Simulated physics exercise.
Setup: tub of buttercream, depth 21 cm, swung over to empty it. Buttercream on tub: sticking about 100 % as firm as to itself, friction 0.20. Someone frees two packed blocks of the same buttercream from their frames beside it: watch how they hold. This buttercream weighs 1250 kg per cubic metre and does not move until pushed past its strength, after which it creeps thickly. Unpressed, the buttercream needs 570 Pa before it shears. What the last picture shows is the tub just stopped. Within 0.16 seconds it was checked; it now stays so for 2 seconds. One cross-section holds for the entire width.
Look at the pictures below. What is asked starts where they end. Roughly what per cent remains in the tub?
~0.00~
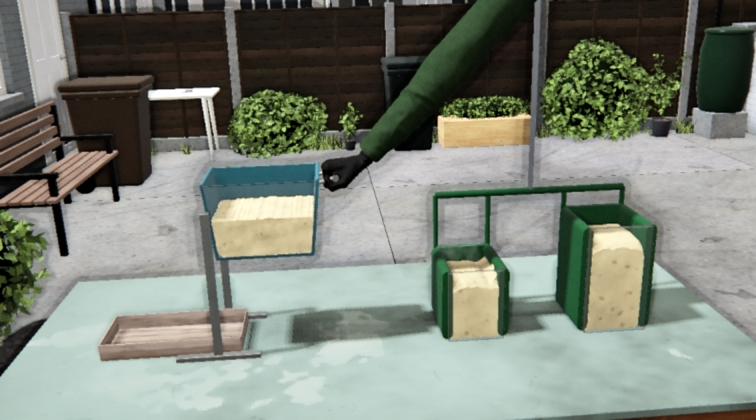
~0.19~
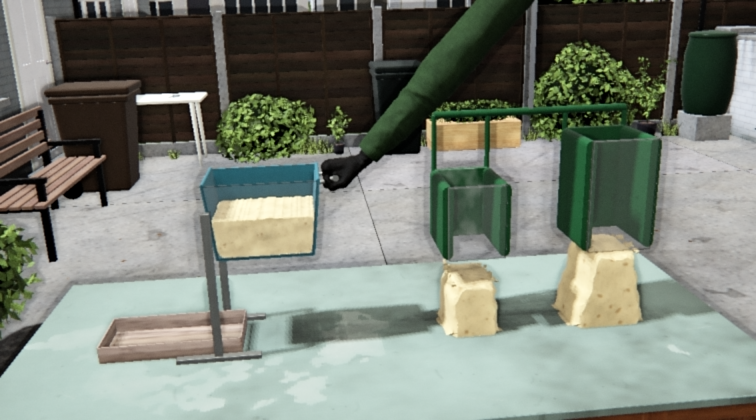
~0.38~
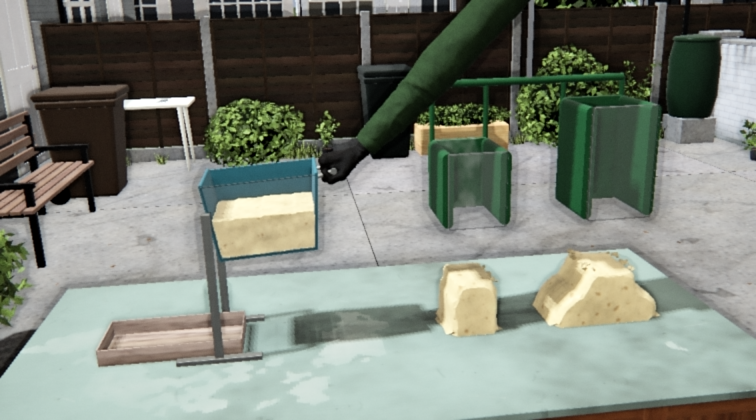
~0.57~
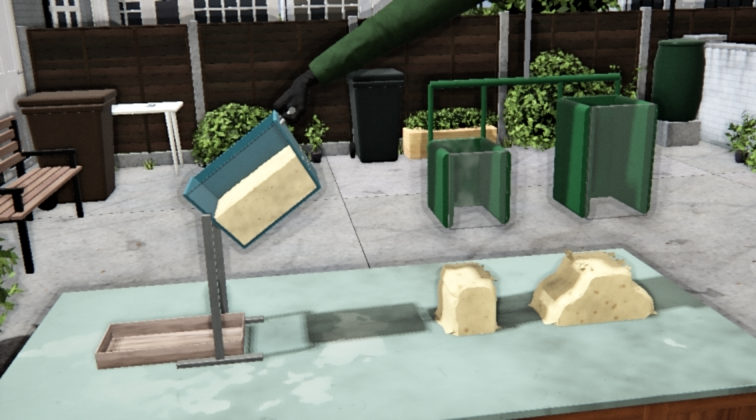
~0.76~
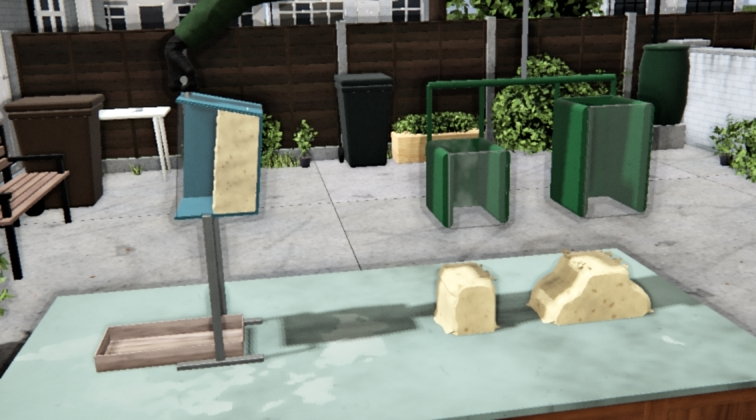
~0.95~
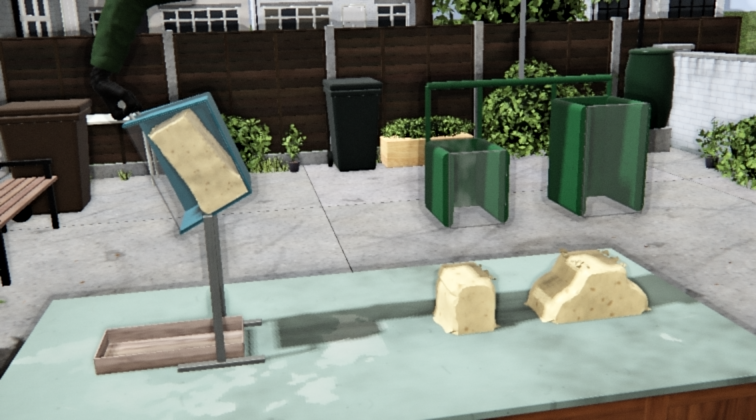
About 0 %.
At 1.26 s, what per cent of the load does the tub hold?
Some 18 per cent.
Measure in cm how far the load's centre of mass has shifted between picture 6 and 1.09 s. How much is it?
The shift is near 12 cm.
By 1.09 s, the tub is at 111 degrees and holds 61 %.
By 1.26 s, the tub is at 111 degrees and holds 18 %.
By 1.43 s, the tub is at 111 degrees and holds 0 %.
By 1.60 s, the tub is at 111 degrees and holds 0 %.
By 2.95 s, at the end, the tub is at 111 degrees and holds 0 %.
